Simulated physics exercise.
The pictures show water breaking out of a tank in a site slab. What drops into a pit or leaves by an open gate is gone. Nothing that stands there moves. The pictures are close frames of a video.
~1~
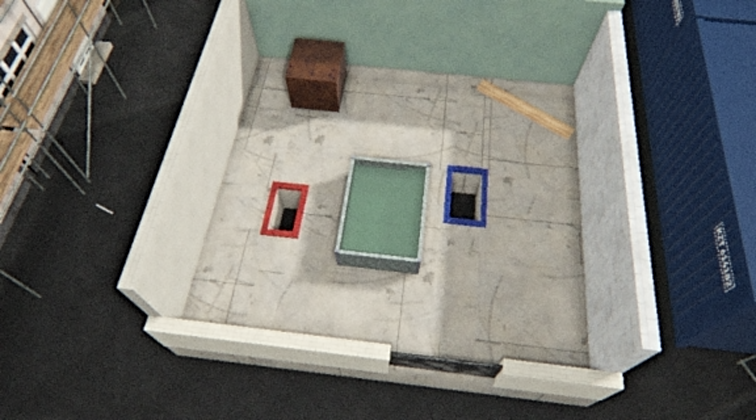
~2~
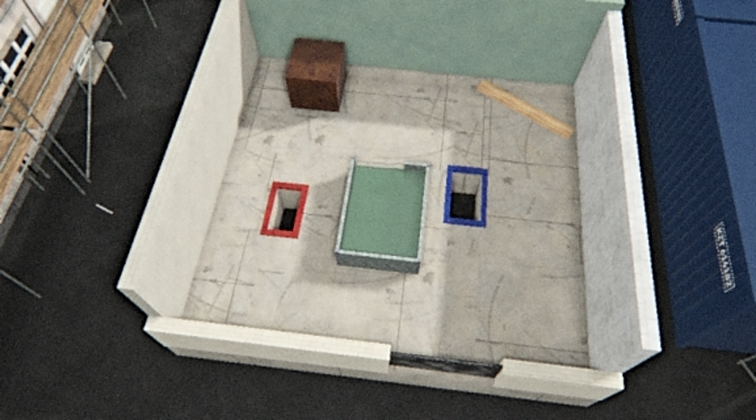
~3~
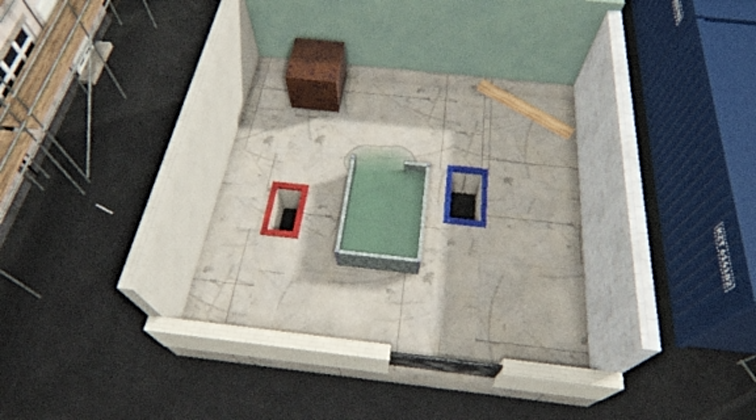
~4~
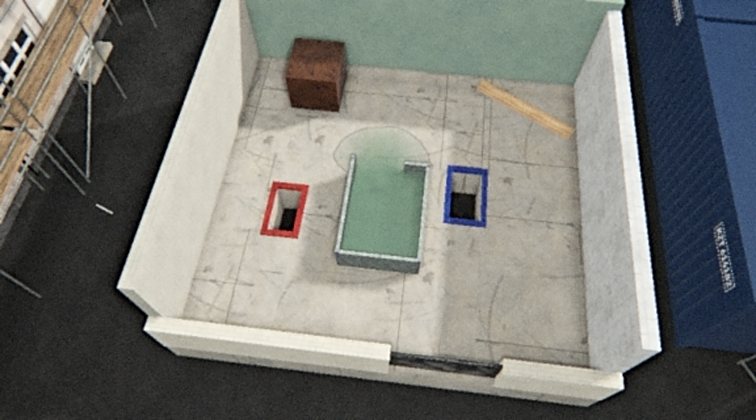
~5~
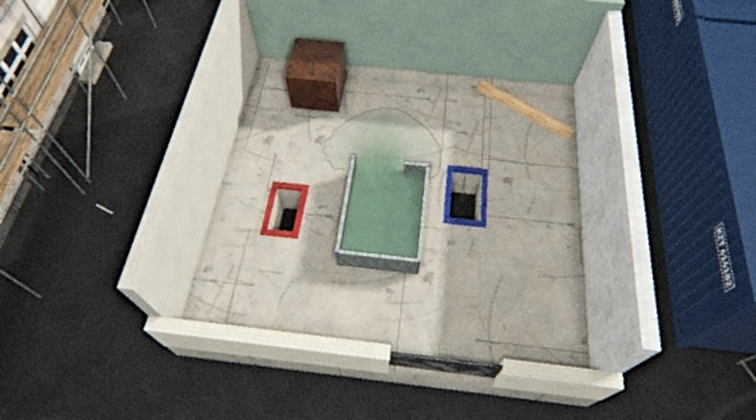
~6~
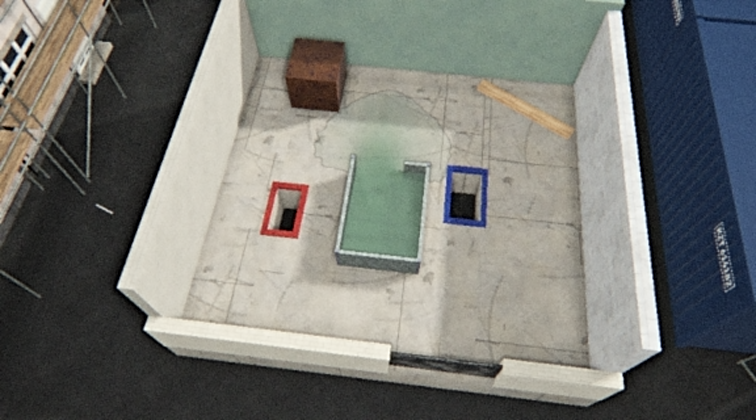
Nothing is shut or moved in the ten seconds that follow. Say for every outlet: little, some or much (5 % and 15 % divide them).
One by one: The gate takes less than 5 %; the red pit takes less than 5 %; the blue pit takes less than 5 %.
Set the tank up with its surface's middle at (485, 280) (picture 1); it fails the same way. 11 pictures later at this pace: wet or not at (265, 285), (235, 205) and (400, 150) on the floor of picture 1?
In that order: Dry, free of water, under water.
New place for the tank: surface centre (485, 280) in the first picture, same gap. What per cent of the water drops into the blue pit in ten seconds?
Roughly, in per cent: Blue 40.
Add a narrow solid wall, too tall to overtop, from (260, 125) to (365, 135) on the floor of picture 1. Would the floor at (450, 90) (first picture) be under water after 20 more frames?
Verdict: Covered.
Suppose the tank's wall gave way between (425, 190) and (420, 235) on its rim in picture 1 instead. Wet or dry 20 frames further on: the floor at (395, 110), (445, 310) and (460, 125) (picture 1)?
As listed: Dry, free of water, free of water.
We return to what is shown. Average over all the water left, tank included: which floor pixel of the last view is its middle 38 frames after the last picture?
Around (400, 141).
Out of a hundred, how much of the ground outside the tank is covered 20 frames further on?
Near 35 in a hundred.
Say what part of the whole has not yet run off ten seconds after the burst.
Some 100 per cent.
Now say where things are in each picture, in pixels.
The first picture shows the tank at (384, 208) is whole and still.
In the second picture, water pours out on the tank's far side and has run to a hidden place.
In the third picture, the front is at (406, 153), out from the gap on the tank's far side.
In the fourth picture, the front is at (397, 131), out from the gap on the tank's far side.
In the fifth picture, the front is at (400, 113), out from the gap on the tank's far side.
In the sixth picture, the front is at (383, 94), out from the gap on the tank's far side.
A moment on, water covers 20 % of the floor; the gate 0 %, the red pit 0 %, the blue pit 0 %.
Next, water covers 25 % of the floor; the gate 0 %, the red pit 0 %, the blue pit 0 %.
Then, water covers 35 % of the floor; the gate 0 %, the red pit 0 %, the blue pit 0 %.
Later, water covers 55 % of the floor; the gate 0 %, the red pit 0 %, the blue pit 0 %.
In the end, water covers 80 % of the floor; the gate 0 %, the red pit 0 %, the blue pit 0 %.
